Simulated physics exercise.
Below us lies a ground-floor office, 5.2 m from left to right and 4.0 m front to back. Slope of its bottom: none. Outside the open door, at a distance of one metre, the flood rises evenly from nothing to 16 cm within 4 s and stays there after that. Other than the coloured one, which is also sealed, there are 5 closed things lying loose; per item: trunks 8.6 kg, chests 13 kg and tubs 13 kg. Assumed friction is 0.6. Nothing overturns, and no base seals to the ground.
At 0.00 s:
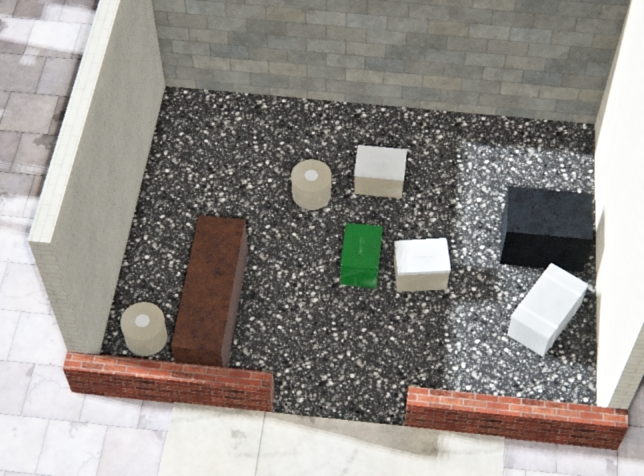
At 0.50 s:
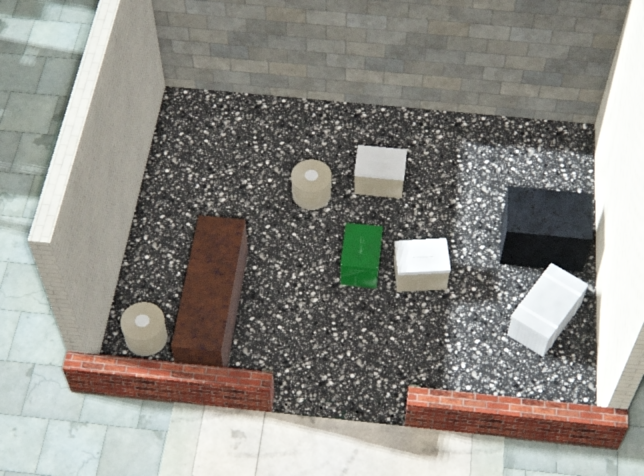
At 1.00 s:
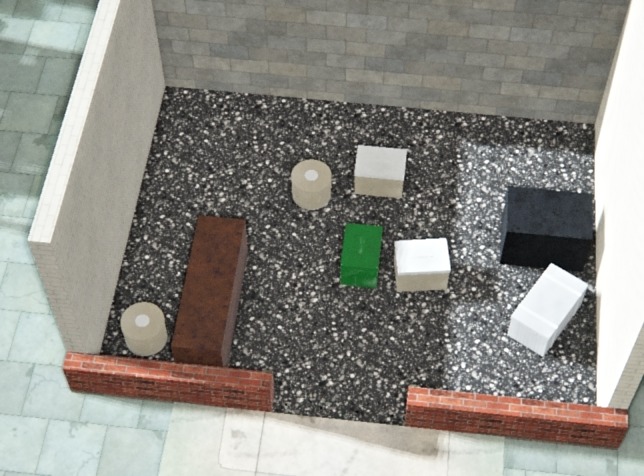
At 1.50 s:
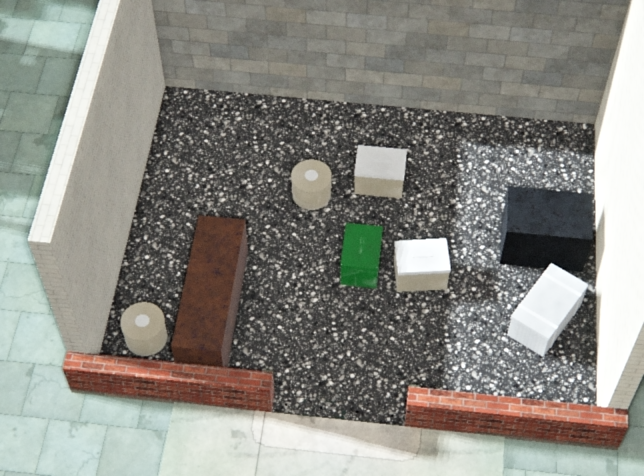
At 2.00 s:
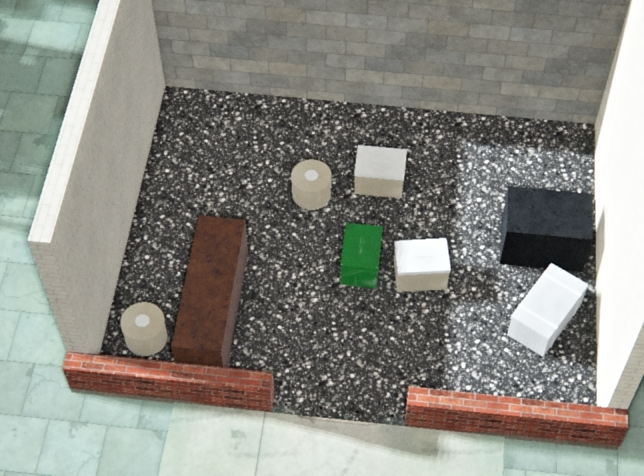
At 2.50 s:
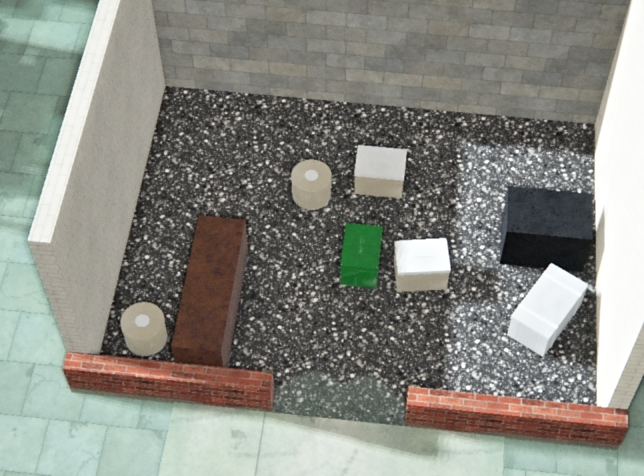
A small green chest lies near the middle of a roofless ground-floor office with a speckled dark floor, seen from a fixed view high above. Pale chests and two cream tubs surround it, with a long brown block at left, a black one at right and low brick walls flanking the doorway in front. Outside, the paving turns from grey to greenish as water spreads, then a shallow film slips through the doorway, while every object stays still.
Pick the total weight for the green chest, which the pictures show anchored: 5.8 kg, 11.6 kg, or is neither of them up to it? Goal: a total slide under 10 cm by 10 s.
Neither is up to it.
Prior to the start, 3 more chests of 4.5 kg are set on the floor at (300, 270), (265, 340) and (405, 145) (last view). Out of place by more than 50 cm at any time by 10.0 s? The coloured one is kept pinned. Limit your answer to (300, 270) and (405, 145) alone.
Taking them in order, the first is beyond the line and the second is inside the line.
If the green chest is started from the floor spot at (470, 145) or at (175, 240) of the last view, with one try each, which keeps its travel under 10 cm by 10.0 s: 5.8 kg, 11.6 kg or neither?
Only the heavy mass does it, then the light mass does it.
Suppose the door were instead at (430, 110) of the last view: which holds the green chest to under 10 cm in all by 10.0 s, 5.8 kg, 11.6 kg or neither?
Then no mass works.
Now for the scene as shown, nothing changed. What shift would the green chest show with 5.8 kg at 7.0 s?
I'd put it at roughly 100 cm.
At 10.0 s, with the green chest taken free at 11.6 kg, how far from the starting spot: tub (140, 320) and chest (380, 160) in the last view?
0 cm and 30 cm respectively.
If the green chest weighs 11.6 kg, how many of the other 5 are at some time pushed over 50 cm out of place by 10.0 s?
2.
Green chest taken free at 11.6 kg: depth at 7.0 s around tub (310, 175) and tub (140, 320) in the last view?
Depth approx. 5 cm / 0 cm.
After 3.5 s the green chest would be 0 cm from its start with 5.8 kg and 0 cm from its start with 11.6 kg; 0 cm of water round it then.
After 4.5 s the green chest would be 16 cm from its start with 5.8 kg and 4 cm from its start with 11.6 kg; 5 cm of water round it then.
After 7.0 s the green chest would be 103 cm from its start with 5.8 kg and 92 cm from its start with 11.6 kg; 7 cm of water round it then.
After 10.0 s the green chest would be 202 cm from its start with 5.8 kg and 99 cm from its start with 11.6 kg; 7 cm of water round it then.
